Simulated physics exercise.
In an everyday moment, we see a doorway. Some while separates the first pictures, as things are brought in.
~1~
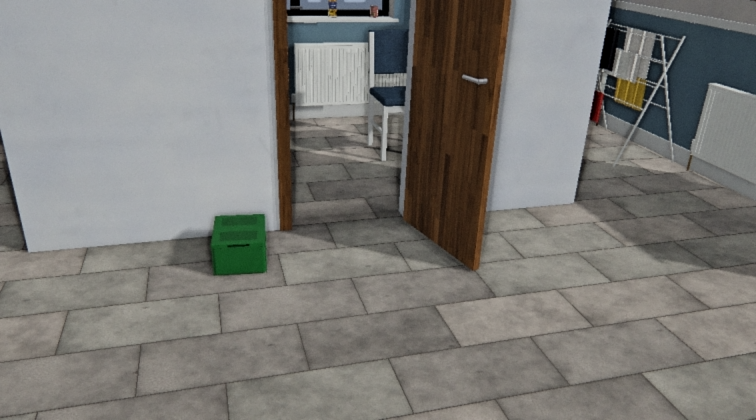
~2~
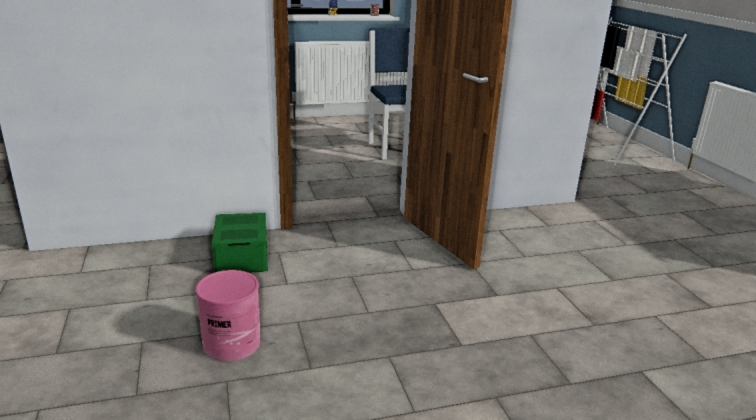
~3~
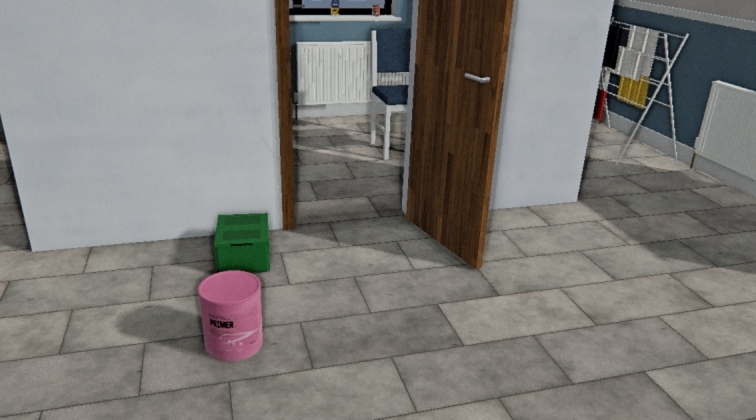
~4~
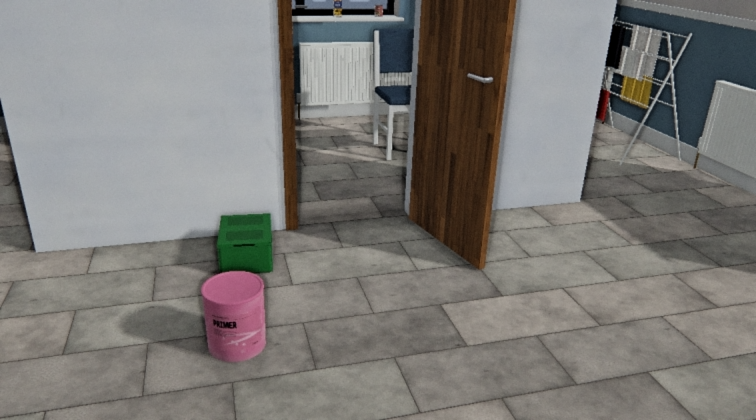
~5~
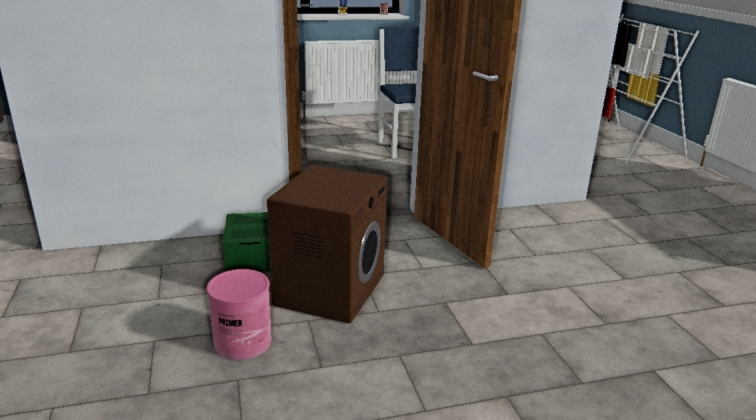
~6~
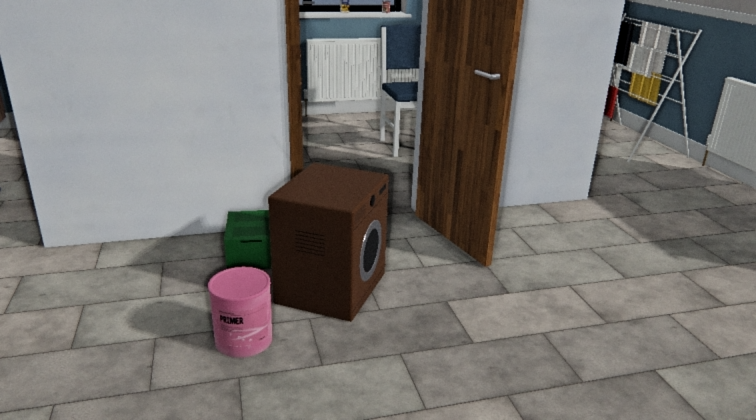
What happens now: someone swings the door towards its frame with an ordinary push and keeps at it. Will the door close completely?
Yes.
Then, 0.60 s after the last picture, open by 81°.
Then, 1.00 s after the last picture, open by 49°.
Then, 1.40 s after the last picture, open by 14°.
At rest, open by 0°; all 3 in place. Seen from the same camera at the end, brown appliance near (331, 239).
